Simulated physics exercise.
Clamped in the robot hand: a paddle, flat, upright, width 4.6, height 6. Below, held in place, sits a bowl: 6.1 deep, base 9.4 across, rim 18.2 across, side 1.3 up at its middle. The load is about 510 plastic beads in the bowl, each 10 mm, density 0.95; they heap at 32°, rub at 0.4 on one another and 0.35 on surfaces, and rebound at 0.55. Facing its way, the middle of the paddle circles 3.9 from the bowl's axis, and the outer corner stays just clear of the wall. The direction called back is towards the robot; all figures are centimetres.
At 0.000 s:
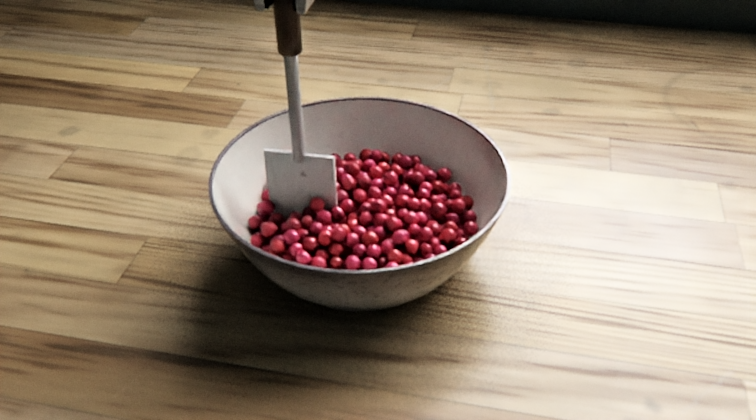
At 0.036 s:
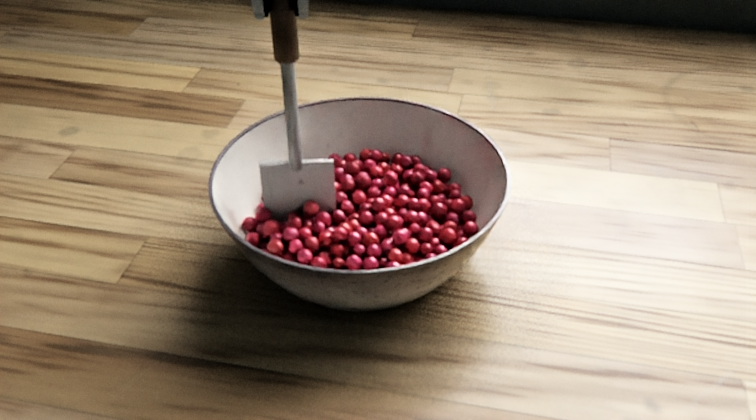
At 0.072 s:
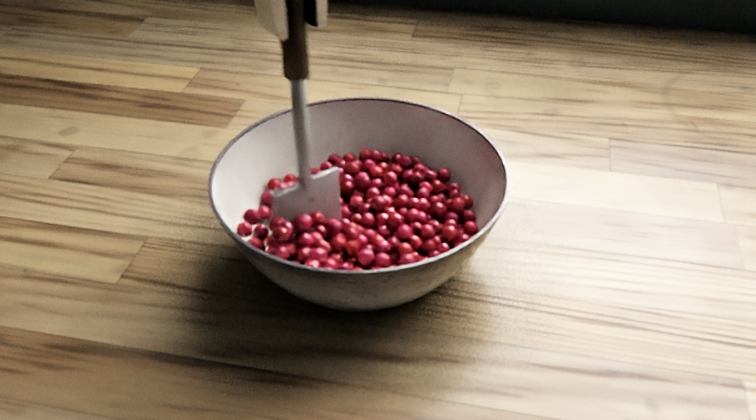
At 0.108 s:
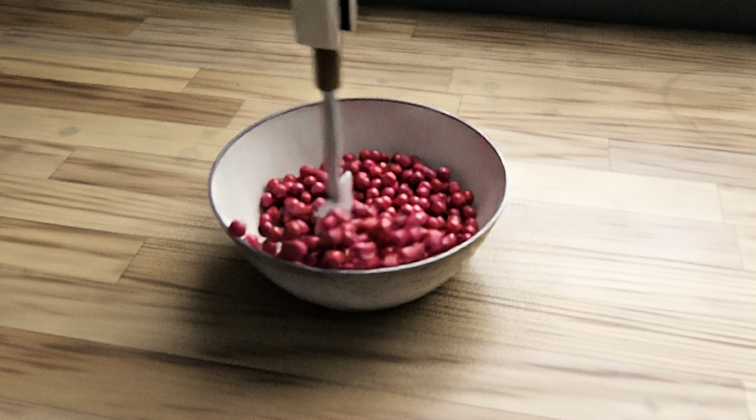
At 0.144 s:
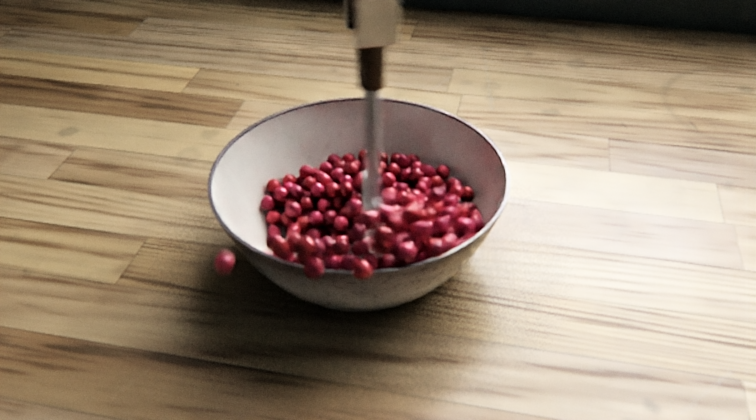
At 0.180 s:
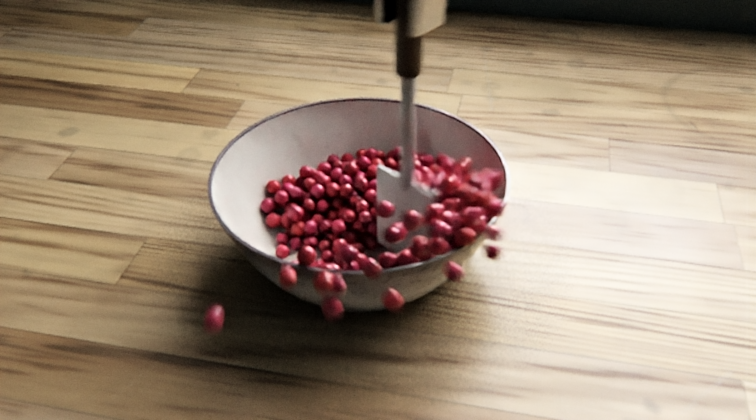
In the video, a robot arm holding a flat paddle sweeps it from left to right through a pale bowl of red beads on a wooden surface, pushing them rightward as several fly over the rim.
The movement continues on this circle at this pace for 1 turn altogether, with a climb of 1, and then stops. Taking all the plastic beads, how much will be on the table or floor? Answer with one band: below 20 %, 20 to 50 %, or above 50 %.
20 to 50 %.
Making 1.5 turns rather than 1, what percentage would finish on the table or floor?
It would be around 30 per cent.
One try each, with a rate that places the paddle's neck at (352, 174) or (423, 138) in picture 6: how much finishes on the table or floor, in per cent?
About 10 % for one try and about 40 % for the other, in order.
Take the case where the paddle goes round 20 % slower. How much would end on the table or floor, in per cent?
Near 15 in a hundred, it would be.
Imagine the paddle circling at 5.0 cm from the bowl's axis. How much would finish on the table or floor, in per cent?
Roughly 20 percent, I'd expect.
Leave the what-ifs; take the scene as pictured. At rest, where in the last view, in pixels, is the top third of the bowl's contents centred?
Roughly at pixel (300, 234).
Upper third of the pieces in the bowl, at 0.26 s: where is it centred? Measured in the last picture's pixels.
Roughly pixel (422, 143).
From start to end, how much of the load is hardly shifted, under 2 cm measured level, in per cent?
Roughly 5 percent of the load.
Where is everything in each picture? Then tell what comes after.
In the first picture, the paddle neck at (297, 133), 0° round; upper third of the load around (370, 217), from x 255 to 470, top at y 155; 506 in the bowl.
In the second picture, the paddle neck at (294, 141), 15° round; upper third of the load around (365, 223), from x 250 to 470, top at y 155.
In the third picture, the paddle neck at (304, 160), 49° round; upper third of the load around (357, 233), from x 245 to 470, top at y 155.
In the fourth picture, the paddle neck at (333, 172), 82° round; upper third of the load around (371, 237), from x 235 to 470, top at y 155; 505 in the bowl, 1 in flight or on the tool.
In the fifth picture, the paddle neck at (373, 171), 116° round; upper third of the load around (406, 233), from x 225 to 475, top at y 155; 499 in the bowl, 7 in flight or on the tool.
In the sixth picture, the paddle neck at (407, 158), 150° round; upper third of the load around (443, 211), from x 215 to 495, top at y 155; 490 in the bowl, 16 in flight or on the tool.
After 0.26 s, 226° round, highest piece 10 above the table; 454 in the bowl, 12 on the table or floor, 40 in flight or on the tool.
After 0.34 s, 303° round, highest piece 10 above the table; 411 in the bowl, 44 on the table or floor, 51 in flight or on the tool.
After 0.58 s, 0° round, highest piece 5 above the table; 373 in the bowl, 133 on the table or floor.
After 1.28 s, 0° round, highest piece 5 above the table; 373 in the bowl, 133 on the table or floor.
In the end, 373 in the bowl, 133 on the table or floor. That is 26 % on the table or floor.
